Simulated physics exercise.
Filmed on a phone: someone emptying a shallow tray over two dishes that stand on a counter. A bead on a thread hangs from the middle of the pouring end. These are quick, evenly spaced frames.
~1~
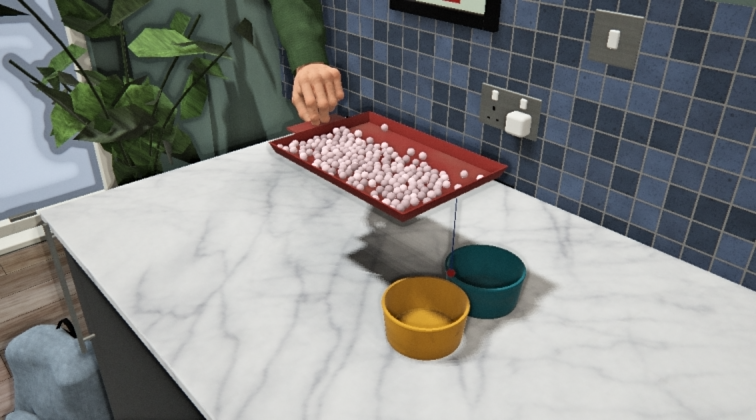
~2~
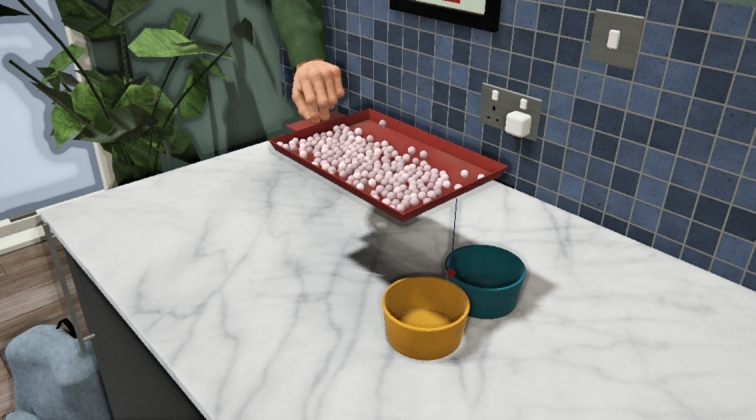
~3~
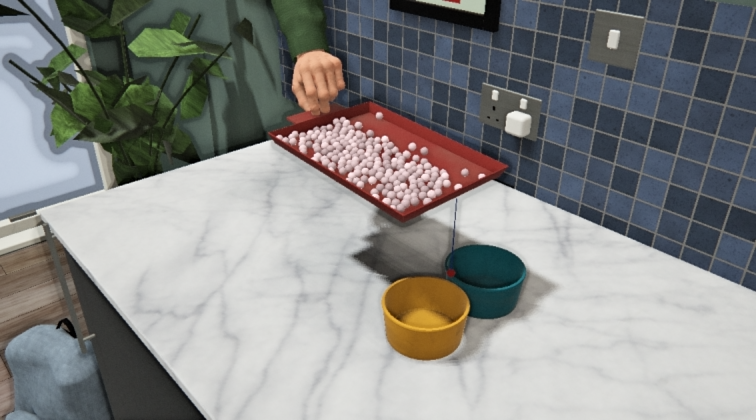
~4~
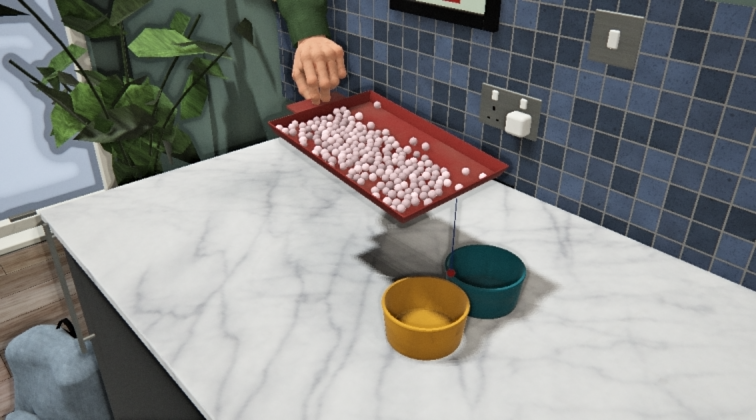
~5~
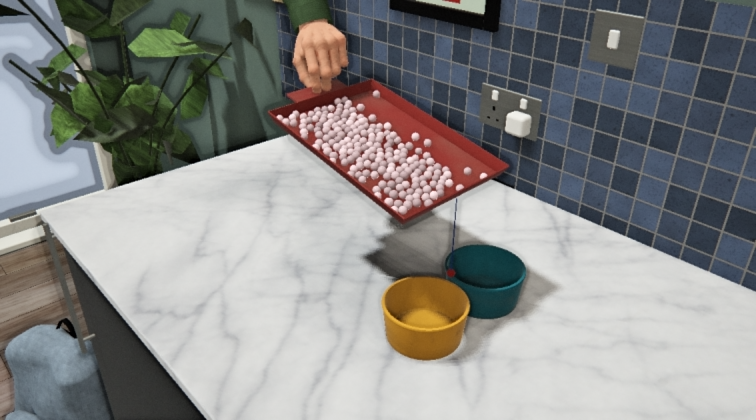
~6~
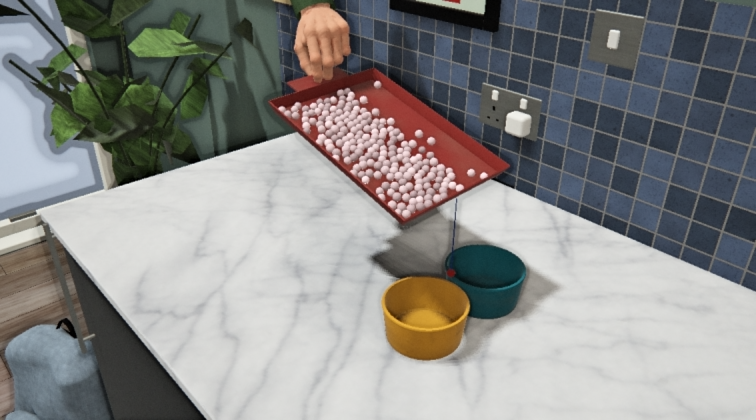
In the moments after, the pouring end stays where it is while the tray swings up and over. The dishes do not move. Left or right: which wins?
The left-hand one ends fuller.
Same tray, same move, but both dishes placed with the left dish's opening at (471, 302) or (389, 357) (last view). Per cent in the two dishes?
Near 50 % and 70 %.
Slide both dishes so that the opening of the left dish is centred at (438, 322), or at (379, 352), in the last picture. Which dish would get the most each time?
At the first place the left dish, at the second the right-hand dish.
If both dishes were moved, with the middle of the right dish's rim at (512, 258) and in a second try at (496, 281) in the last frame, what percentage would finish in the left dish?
About 40 and 60 per cent.
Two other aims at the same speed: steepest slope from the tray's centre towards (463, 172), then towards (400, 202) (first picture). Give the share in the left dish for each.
Near 0 % and 40 %.
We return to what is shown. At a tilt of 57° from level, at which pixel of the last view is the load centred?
Around (442, 206).
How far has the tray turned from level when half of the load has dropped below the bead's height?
Around 70° of tilt.
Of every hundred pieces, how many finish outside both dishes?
Near 60 %.
Soon, tray tipped steeply; about two thirds on the tray; a small part in the left dish; a small part outside both; about a quarter in the air.
A while on, tray tipped right over; about a third in the left dish; a small part in the right dish; about half outside both; a small part in the air.
Towards the end, tray tipped past a quarter turn; about a third in the left dish; a small part in the right dish; about two thirds outside both.
Finally, tray tipped past a quarter turn; about a third in the left dish; a small part in the right dish; about two thirds outside both.
